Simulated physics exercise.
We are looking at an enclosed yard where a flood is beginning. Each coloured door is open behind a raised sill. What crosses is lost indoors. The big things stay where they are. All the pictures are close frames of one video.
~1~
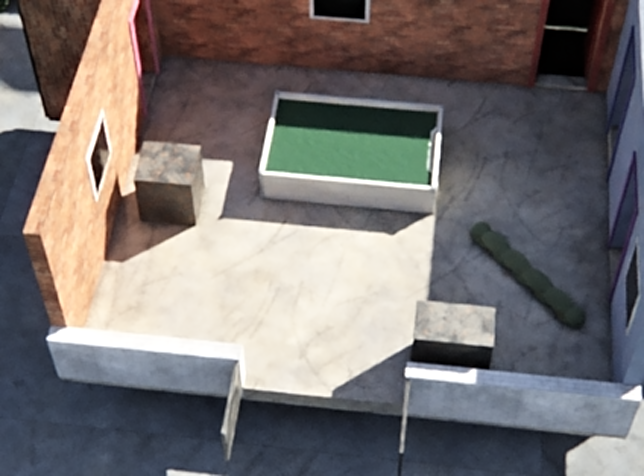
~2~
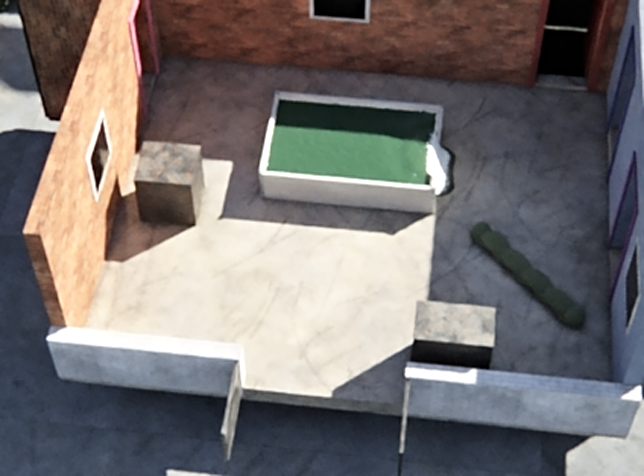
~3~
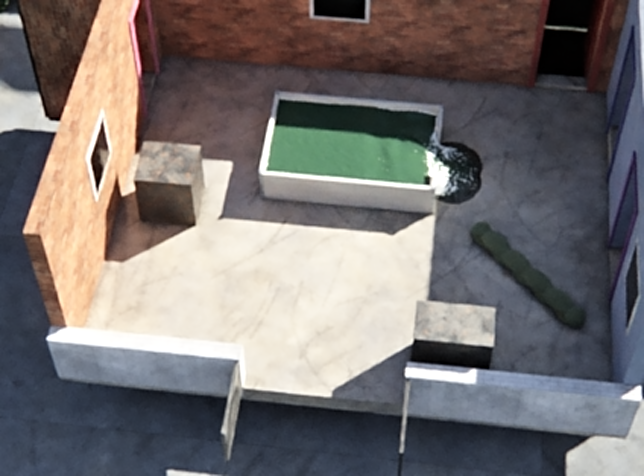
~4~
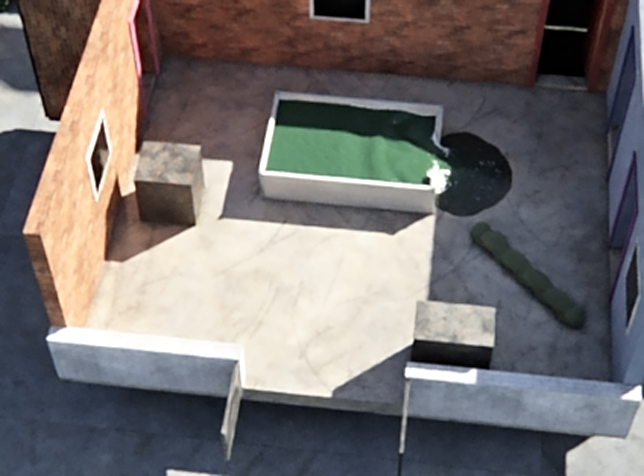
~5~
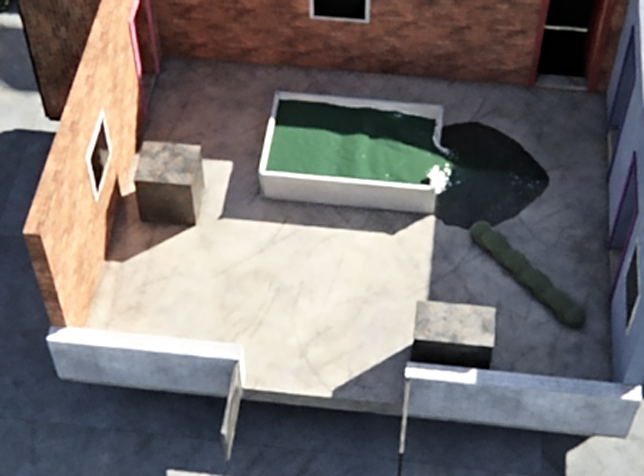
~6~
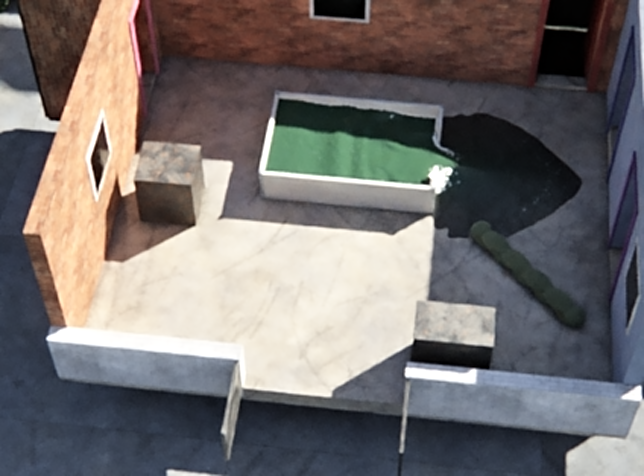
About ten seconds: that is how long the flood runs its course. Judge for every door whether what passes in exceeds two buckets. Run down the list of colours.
The red door exceeds two; the purple door exceeds two; the blue door does not exceed two; the pink door does not exceed two.
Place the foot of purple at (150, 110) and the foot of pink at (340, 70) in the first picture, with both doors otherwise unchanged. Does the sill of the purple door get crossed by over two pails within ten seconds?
For the purple door, it remains below.
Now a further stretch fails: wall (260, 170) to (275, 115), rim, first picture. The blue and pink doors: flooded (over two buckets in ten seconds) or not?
The blue door falls short, while the pink door ends up above.
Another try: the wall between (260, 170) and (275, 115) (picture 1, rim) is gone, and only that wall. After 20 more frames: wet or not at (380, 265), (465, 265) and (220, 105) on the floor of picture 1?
Unwetted, unwetted, submerged.
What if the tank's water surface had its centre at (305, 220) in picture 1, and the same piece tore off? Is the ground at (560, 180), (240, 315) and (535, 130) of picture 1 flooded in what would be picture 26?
Taking the three spots in turn, I'd say drenched, then spared, then drenched.
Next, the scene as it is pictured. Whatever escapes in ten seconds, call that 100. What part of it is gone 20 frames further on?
Estimated share: Close to 25 %.
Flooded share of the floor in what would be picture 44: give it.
Around 40 percent.
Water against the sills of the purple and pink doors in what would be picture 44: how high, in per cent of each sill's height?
About 210 %, then 0 %.
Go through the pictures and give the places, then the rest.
In the first picture, the open tank at (353, 142) is whole and still.
In the second picture, water pours out at (434, 164) and has run to (440, 193).
In the third picture, water pours out at (434, 165) and has run to (470, 192).
In the fourth picture, the front is at (504, 187), out from the gap at (434, 164).
In the fifth picture, the front is at (542, 185), out from the gap at (434, 164).
In the sixth picture, water pours out at (434, 163) and has run to (572, 190).
A moment on, water covers 15 % of the floor; the red door not reached, the purple door not reached, the blue door wet at the sill, nothing in, the pink door not reached.
Next, water covers 20 % of the floor; the red door wet at the sill, nothing in, the purple door under two buckets in, the blue door wet at the sill, nothing in, the pink door not reached.
Then, water covers 25 % of the floor; the red door over two buckets in, the purple door over two buckets in, the blue door wet at the sill, nothing in, the pink door not reached.
Later, water covers 40 % of the floor; the red door over two buckets in, the purple door over two buckets in, the blue door wet at the sill, nothing in, the pink door not reached.
In the end, water covers 55 % of the floor; the red door far over two buckets in, the purple door far over two buckets in, the blue door wet at the sill, nothing in, the pink door wet at the sill, nothing in.
